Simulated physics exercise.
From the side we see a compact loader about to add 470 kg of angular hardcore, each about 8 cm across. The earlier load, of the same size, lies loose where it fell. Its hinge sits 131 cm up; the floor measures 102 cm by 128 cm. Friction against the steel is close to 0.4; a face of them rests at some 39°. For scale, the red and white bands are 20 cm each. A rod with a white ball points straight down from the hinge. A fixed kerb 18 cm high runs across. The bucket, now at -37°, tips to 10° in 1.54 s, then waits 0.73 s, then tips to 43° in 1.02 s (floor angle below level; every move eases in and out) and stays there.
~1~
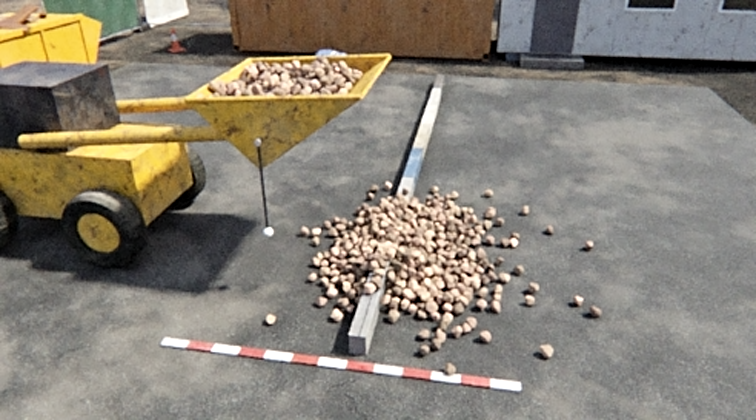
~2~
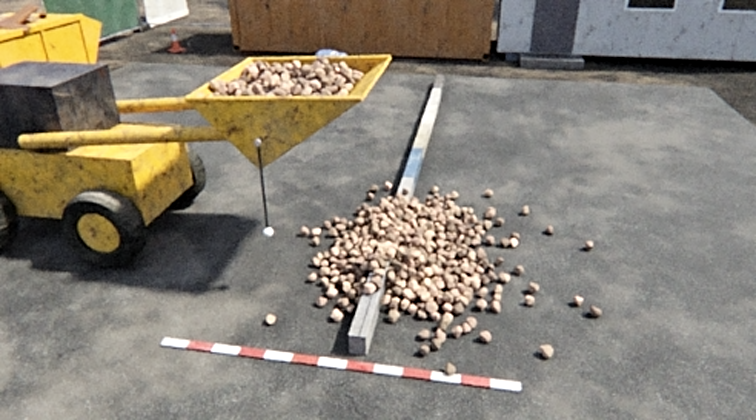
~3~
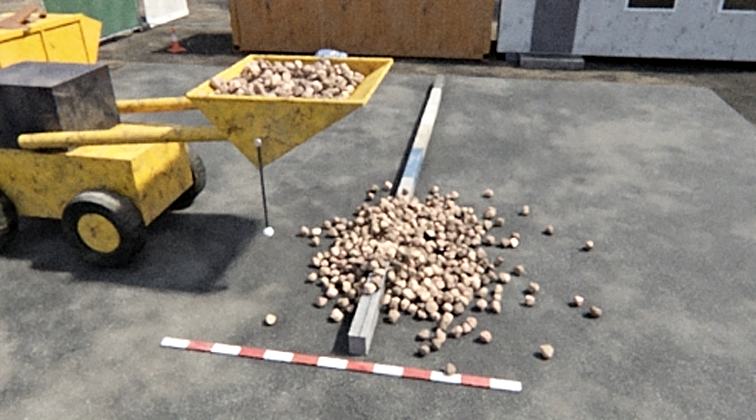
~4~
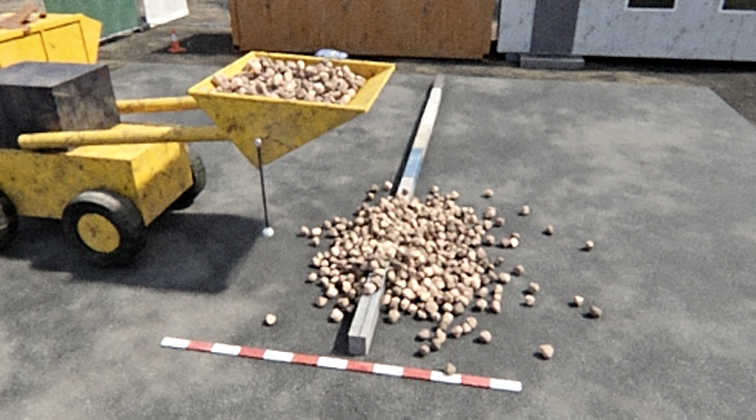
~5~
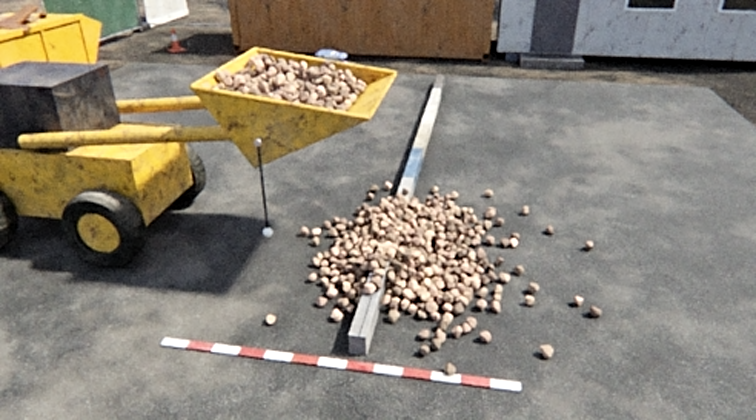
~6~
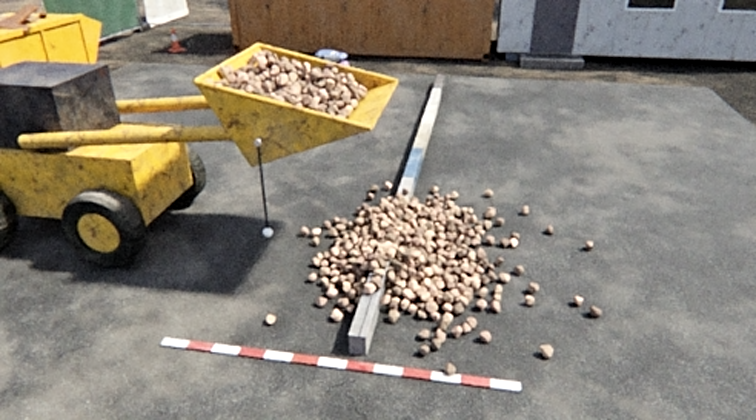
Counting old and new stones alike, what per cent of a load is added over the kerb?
Roughly 37 per cent of a load more.
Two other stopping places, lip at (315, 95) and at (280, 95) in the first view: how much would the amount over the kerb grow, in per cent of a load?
About 5 and 0 per cent.
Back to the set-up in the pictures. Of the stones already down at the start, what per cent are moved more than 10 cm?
About 5 per cent.
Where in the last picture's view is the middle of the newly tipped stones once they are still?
Their middle is at about (378, 233).
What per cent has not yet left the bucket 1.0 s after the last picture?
About 100 per cent.
Then, 0.6 s after the last picture the floor is at 3°; in per cent of one load, 100 in the bucket, 34 on this side of the kerb, 66 over the kerb; the foremost stones are at (555, 274).
Then, 1.0 s after the last picture the floor is at 10°; in per cent of one load, 100 in the bucket, 34 on this side of the kerb, 66 over the kerb; the foremost stones are at (555, 274).
Then, 3.1 s after the last picture the floor is at 43°; in per cent of one load, 4 in the bucket, 101 on this side of the kerb, 95 over the kerb; the foremost stones are at (555, 274).
Then, 5.9 s after the last picture the floor is at 43°; in per cent of one load, 0 in the bucket, 98 on this side of the kerb, 102 over the kerb; the foremost stones are at (556, 272). Net gain over the kerb, 37.
